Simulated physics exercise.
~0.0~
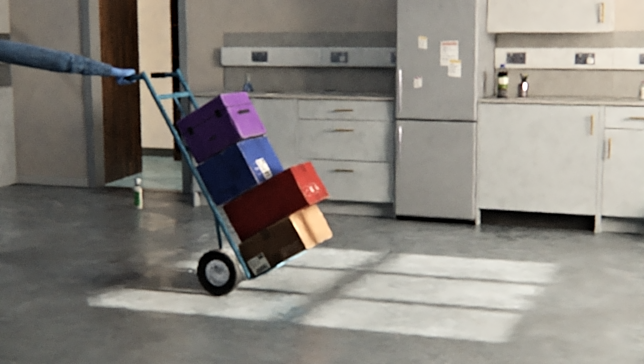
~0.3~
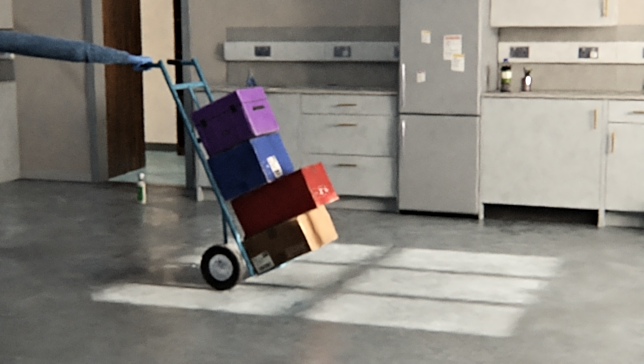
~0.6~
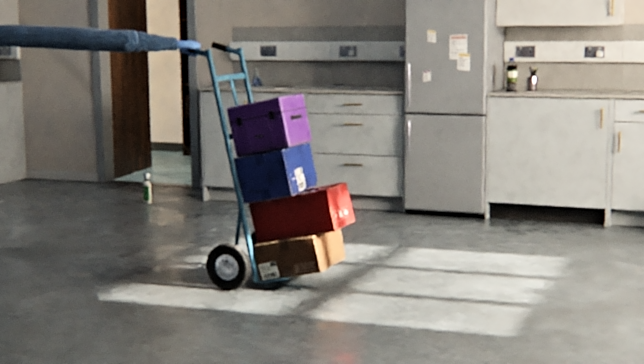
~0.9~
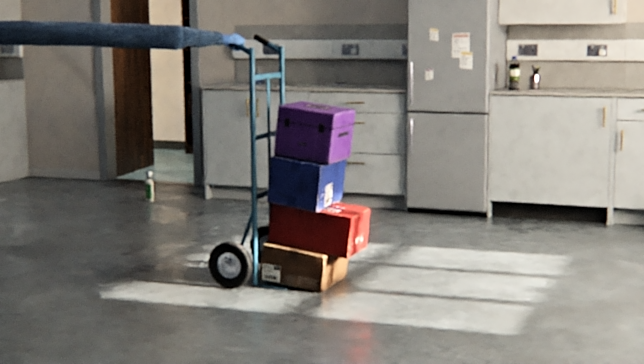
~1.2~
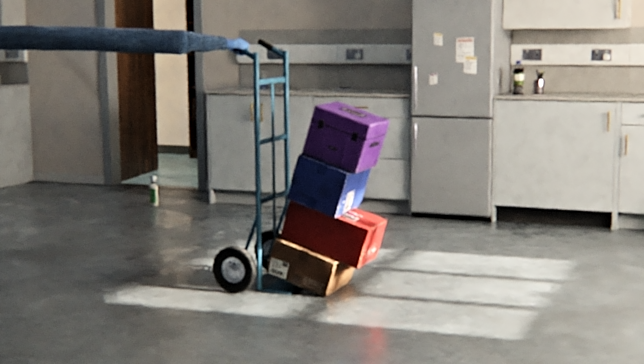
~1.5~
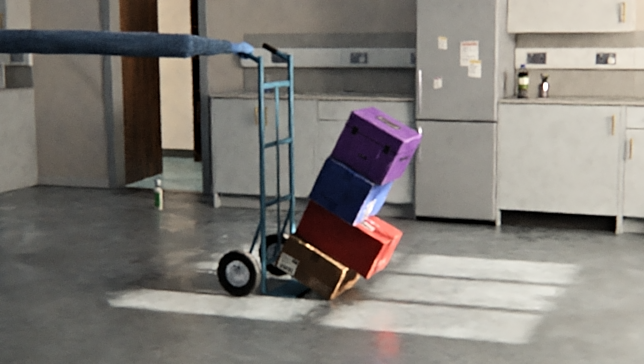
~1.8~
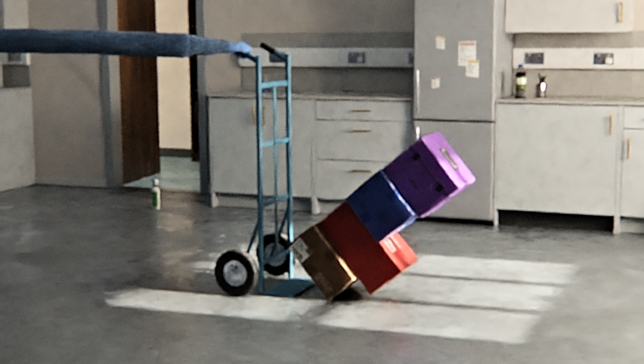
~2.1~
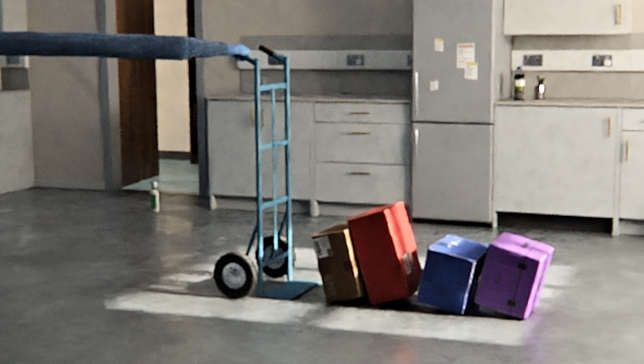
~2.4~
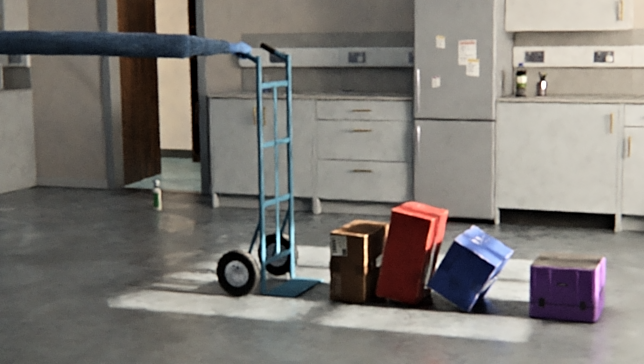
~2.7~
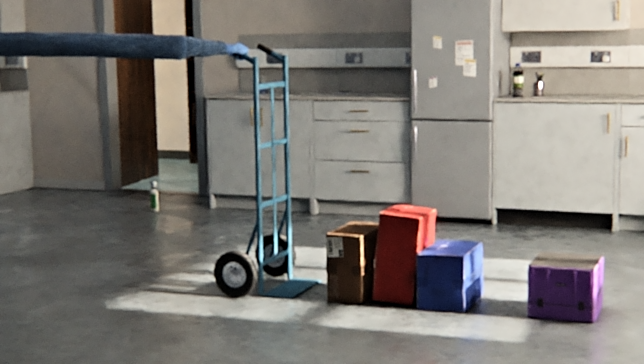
A blue hand truck carrying four stacked boxes, purple on top, then blue, red and brown, leans back in a grey kitchen with cabinets and a fridge, seen from the side by a slightly swaying camera. A blue-sleeved arm reaches from the left, gripping the handle, and swings the truck upright. As it stops, the stack keeps tipping to the right, off the plate. The purple and blue boxes fall away first, then the red one topples as the brown one rolls over. They end in a row on the floor, brown nearest the still, upright truck, purple farthest right.
